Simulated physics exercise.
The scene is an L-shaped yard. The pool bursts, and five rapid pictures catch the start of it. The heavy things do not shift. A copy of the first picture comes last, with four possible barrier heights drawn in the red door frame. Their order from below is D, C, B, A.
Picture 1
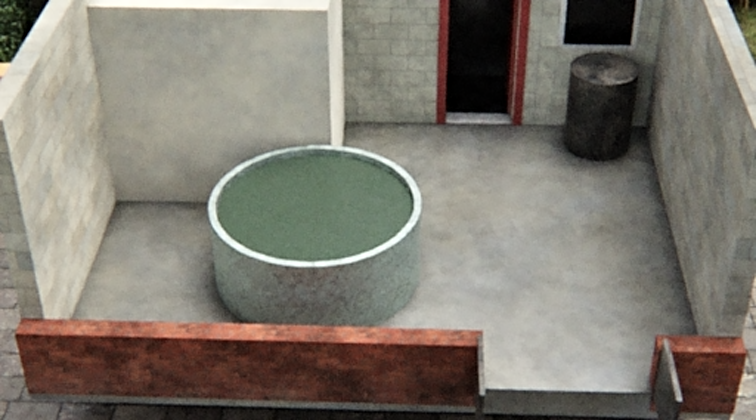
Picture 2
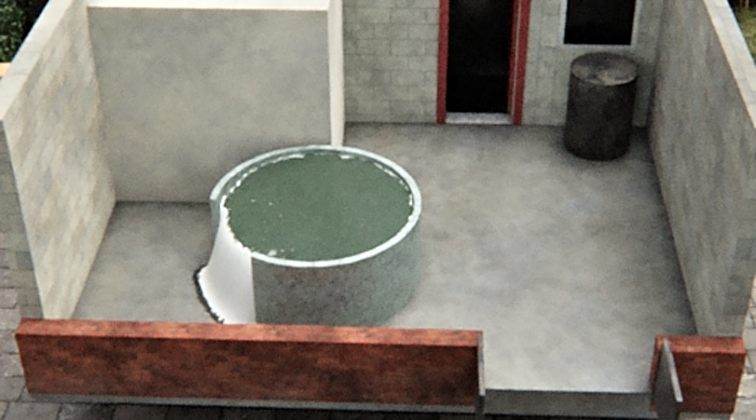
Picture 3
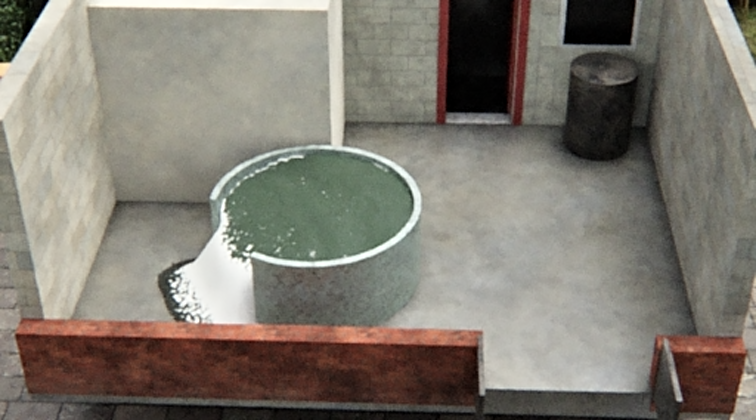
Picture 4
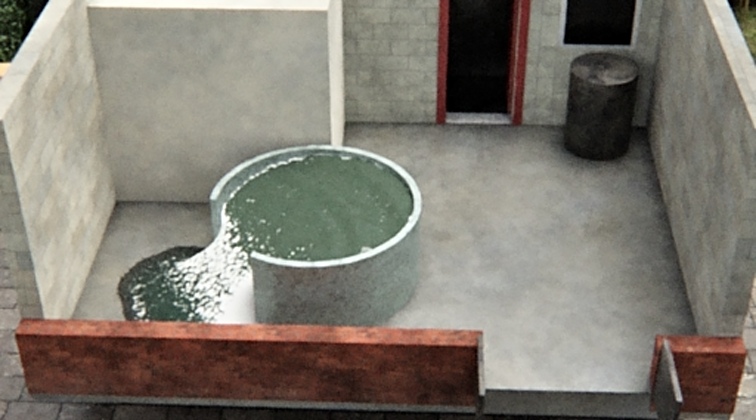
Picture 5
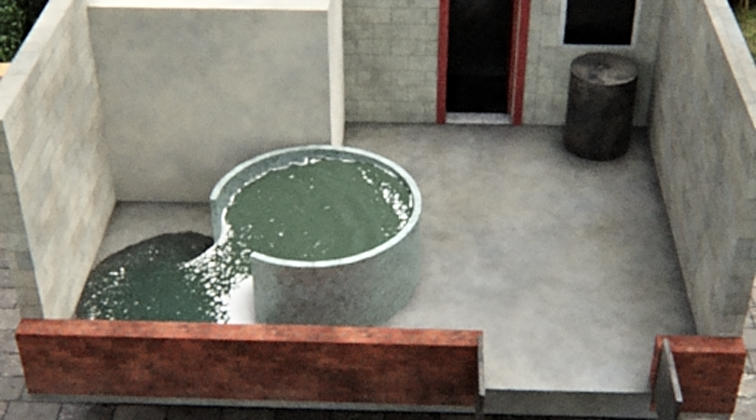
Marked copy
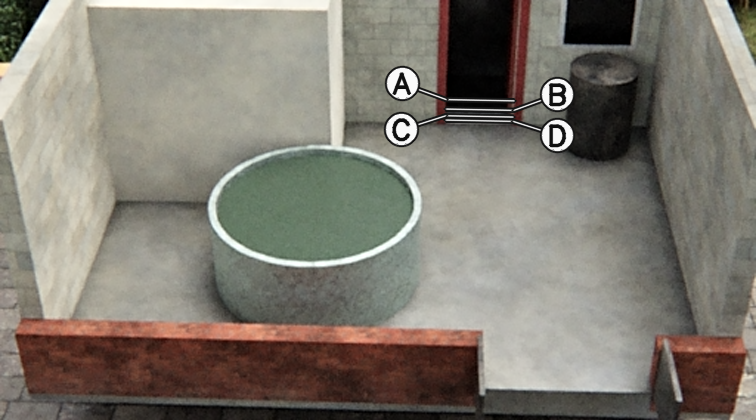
Green water in a round pool in a walled concrete yard pours out through a gap in the pool's left side, foaming white, then spreads leftward across the floor in a widening dark puddle behind the low reddish wall.
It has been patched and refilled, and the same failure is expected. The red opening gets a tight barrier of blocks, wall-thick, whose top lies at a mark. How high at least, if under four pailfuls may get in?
That is height D.
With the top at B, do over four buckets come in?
No, that is safe.
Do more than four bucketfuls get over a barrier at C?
No, that is safe.
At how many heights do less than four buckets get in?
All of the four.
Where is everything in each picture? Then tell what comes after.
In the first picture, water in the pool at rest, its middle at (315, 208); foot of the red doorway at (479, 123); open gate at (570, 329).
In the second picture, 1 % of the ground under water, visible out to (213, 265).
In the third picture, 4 % of the ground under water, visible out to (175, 268).
In the fourth picture, 9 % of the ground under water, visible out to (130, 278).
In the fifth picture, 14 % of the ground under water, visible out to (93, 277).
In white, A at (480, 100); B at (479, 109); C at (479, 116); D at (479, 120); from the bottom up D, C, B, A.
With A, nothing gets over.
With B, nothing gets over.
With C, nothing gets over.
With D, a splash gets over, under a bucket.
